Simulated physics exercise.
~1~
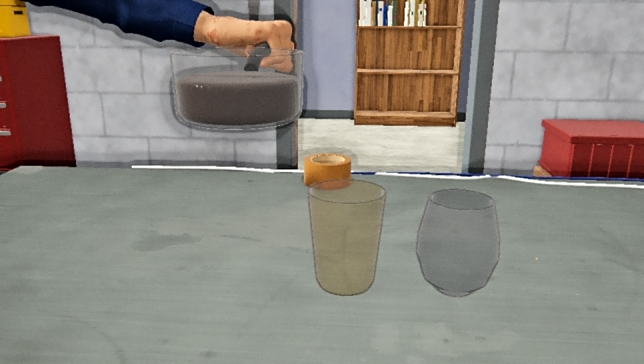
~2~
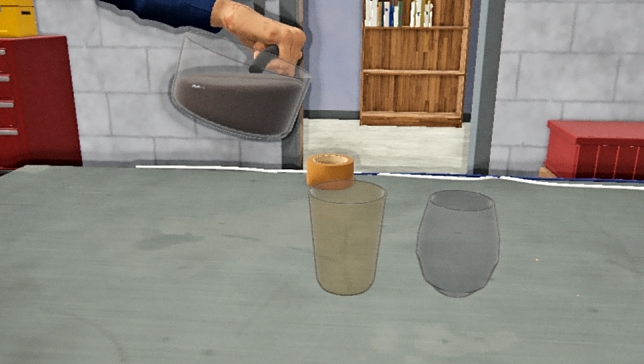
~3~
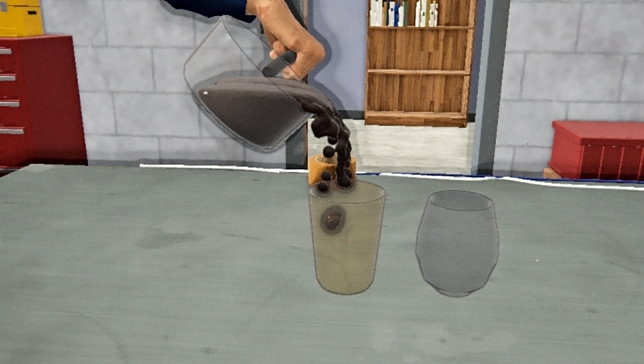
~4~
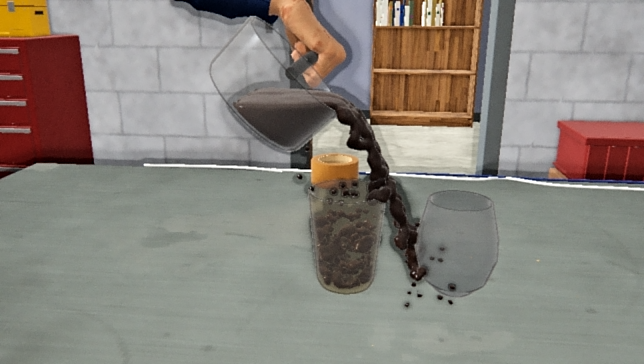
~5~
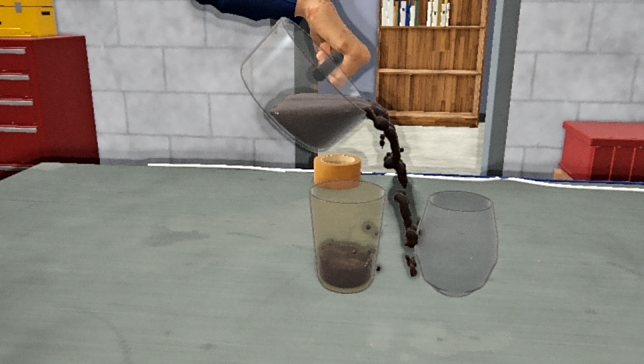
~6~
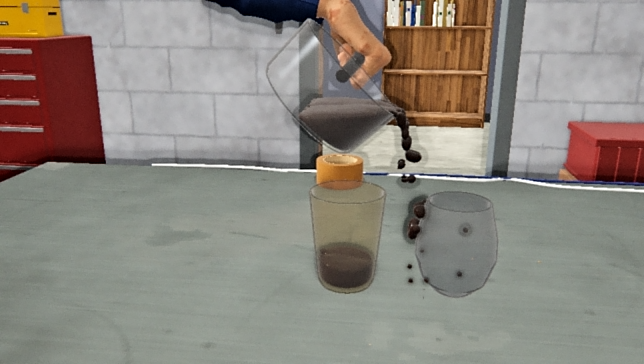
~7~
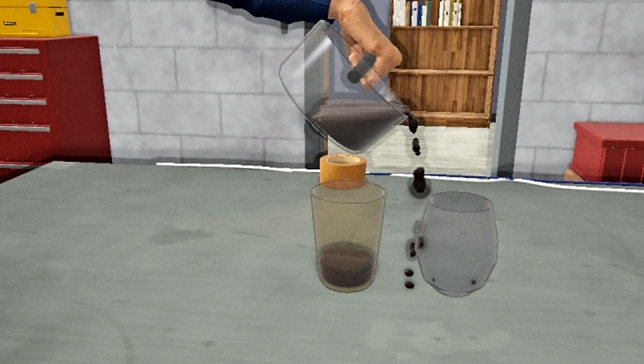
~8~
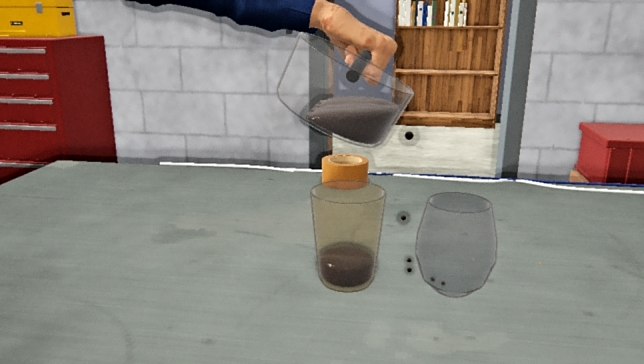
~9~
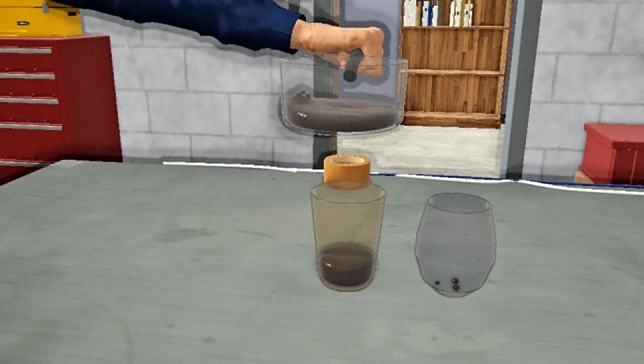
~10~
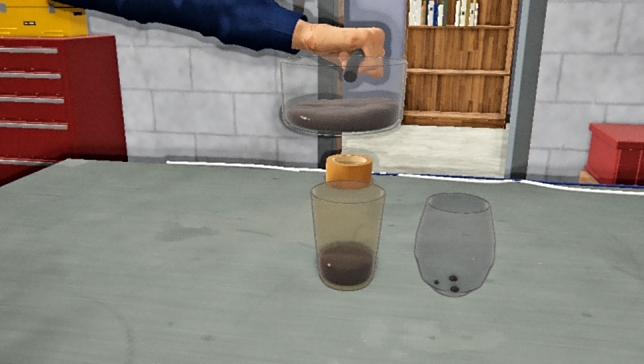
On a gray table in a workshop-like room, a hand tilted a clear pot to the right and swept it rightward, pouring dark coffee into the left tumbler and spilling some between the glasses, then leveled it, leaving only drops in the round-bellied glass.
